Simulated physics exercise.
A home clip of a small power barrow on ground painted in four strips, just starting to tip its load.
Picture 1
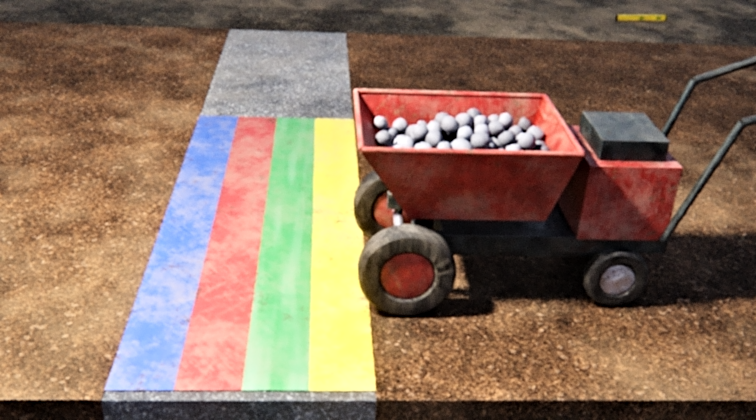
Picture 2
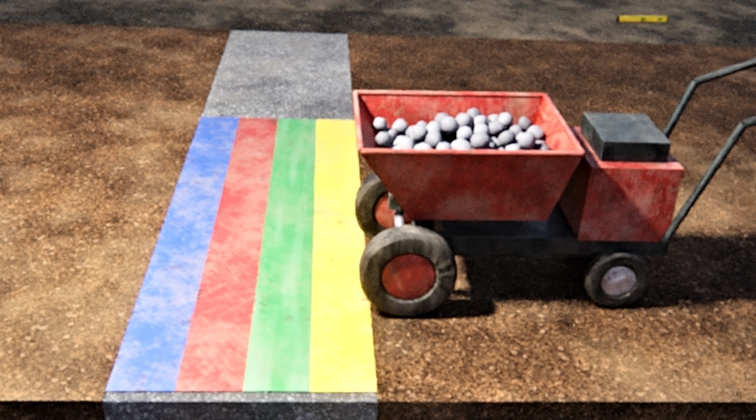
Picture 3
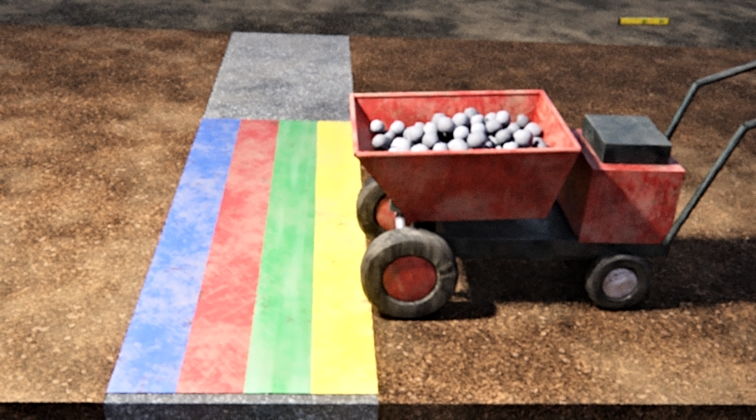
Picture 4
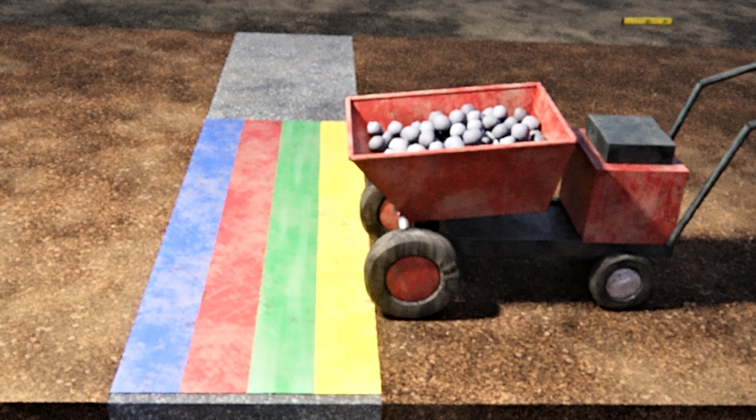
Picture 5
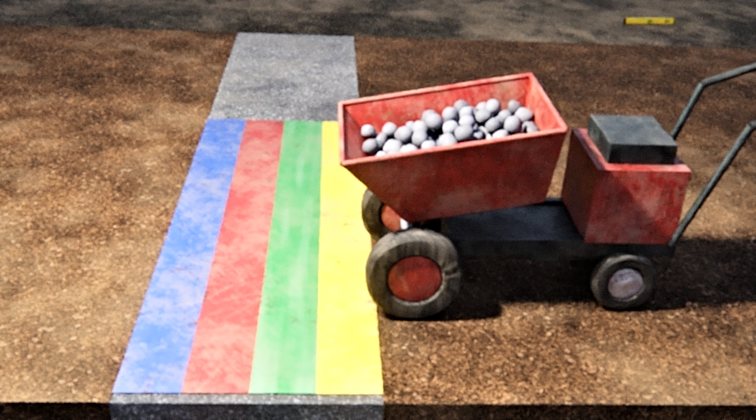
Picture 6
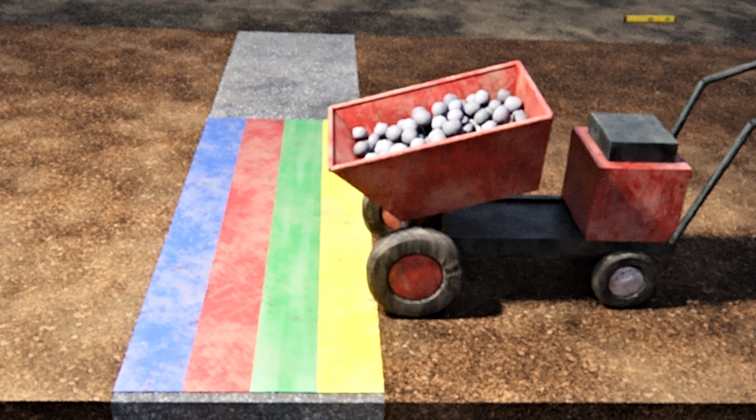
On brown ground beside blue, red, green and yellow strips, a red barrow of grey cobbles slowly tilting its skip leftward.
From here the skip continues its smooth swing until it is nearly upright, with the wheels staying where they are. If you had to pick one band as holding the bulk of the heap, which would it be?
I would pick red.
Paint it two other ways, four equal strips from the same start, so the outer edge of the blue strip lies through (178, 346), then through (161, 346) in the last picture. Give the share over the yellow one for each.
Shares: Close to 0 %; close to 0 %.
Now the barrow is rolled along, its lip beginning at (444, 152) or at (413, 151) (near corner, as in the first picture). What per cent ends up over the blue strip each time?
Trial 1 around 0 %, trial 2 around 10 %.
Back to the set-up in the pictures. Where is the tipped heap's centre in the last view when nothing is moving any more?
The centre comes to rest close to (224, 264).
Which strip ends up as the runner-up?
Following the top strip comes the blue one.
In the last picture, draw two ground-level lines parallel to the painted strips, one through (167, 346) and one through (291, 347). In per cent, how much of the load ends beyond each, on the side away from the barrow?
That's 10 in a hundred for the first and 70 in a hundred for the second.
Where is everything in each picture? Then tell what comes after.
In the first picture, lip of the skip at (362, 150), level; top of the load at (466, 134), round cobbles; yellow strip at (341, 341); green strip at (279, 341); red strip at (217, 340); blue strip at (154, 340).
In the second picture, lip of the skip at (361, 151), level; top of the load at (465, 135).
In the third picture, lip of the skip at (356, 155), tipped barely; top of the load at (470, 144).
In the fourth picture, lip of the skip at (351, 159), tipped a little; top of the load at (483, 141).
In the fifth picture, lip of the skip at (342, 164), tipped a little; top of the load at (476, 136).
In the sixth picture, lip of the skip at (331, 170), tipped clearly; top of the load at (481, 133); yellow strip at (349, 343); green strip at (287, 342); red strip at (225, 342); blue strip at (162, 341).
Soon, skip tipped steeply; all in the skip.
A while on, skip tipped steeply; nearly all in the skip; a stray few over the green strip; a small part over the red strip; a stray few over the blue strip.
Towards the end, skip tipped right over; about a third in the skip; a small part over the green strip; about a third over the red strip; about a quarter over the blue strip; a stray few off the paint.
Finally, skip tipped right over; about a third in the skip; none over the yellow strip; a small part over the green strip; about a third over the red strip; about a quarter over the blue strip; a stray few off the paint.
